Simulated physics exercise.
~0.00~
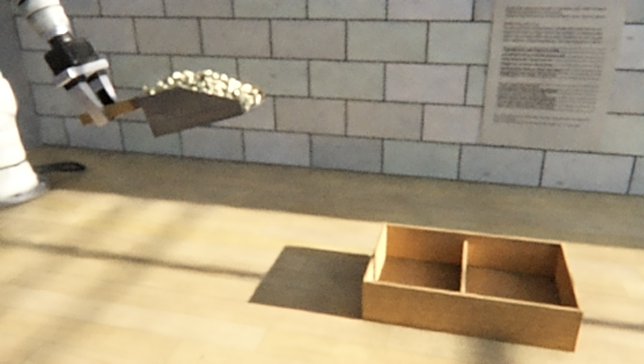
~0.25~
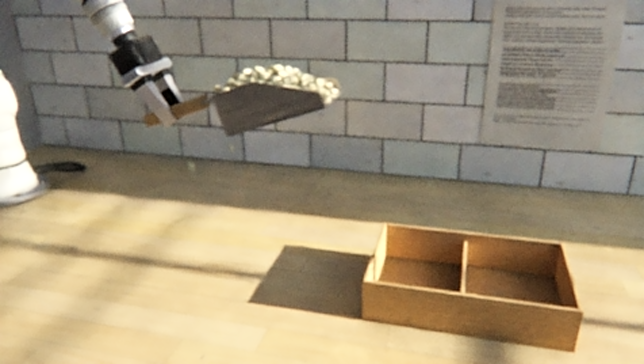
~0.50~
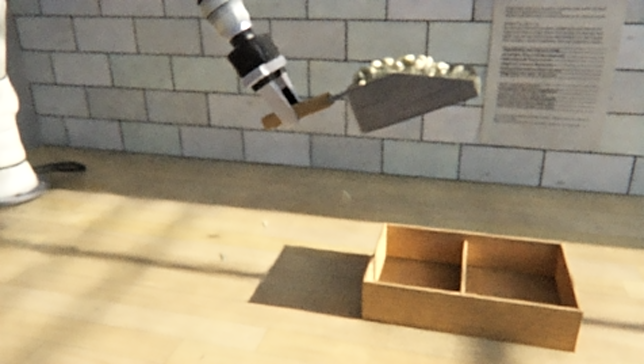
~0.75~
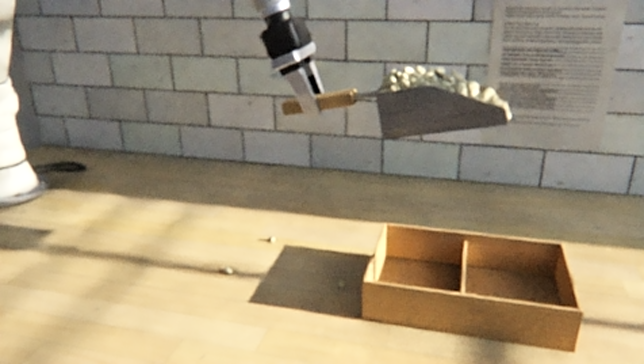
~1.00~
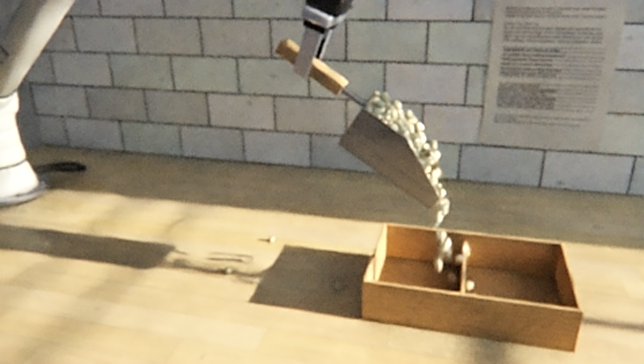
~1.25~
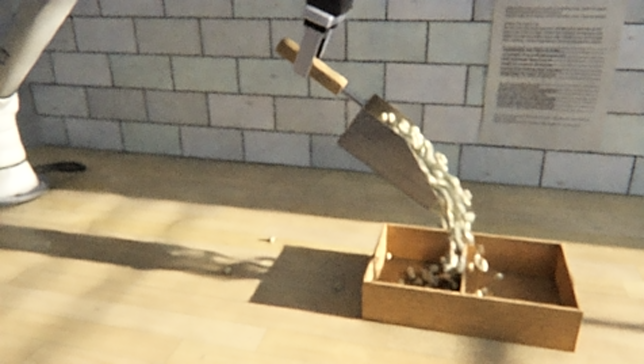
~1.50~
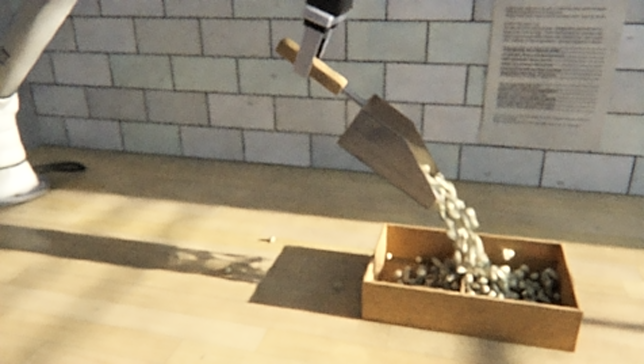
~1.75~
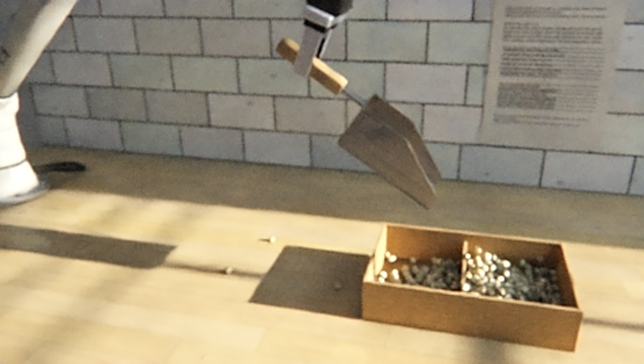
On a sunlit wooden table before a white brick wall, a robot arm holds up a metal scoop heaped with pale dried beans, left of an open wooden box split by a cross wall. The arm carries the scoop right until it hangs above the box, and a few beans drop onto the table. It then draws back slightly and tips the scoop steeply forward. Beans stream down around the divider, landing in both parts. The scoop empties and stays tilted, leaving beans in both compartments, with more in the right one.
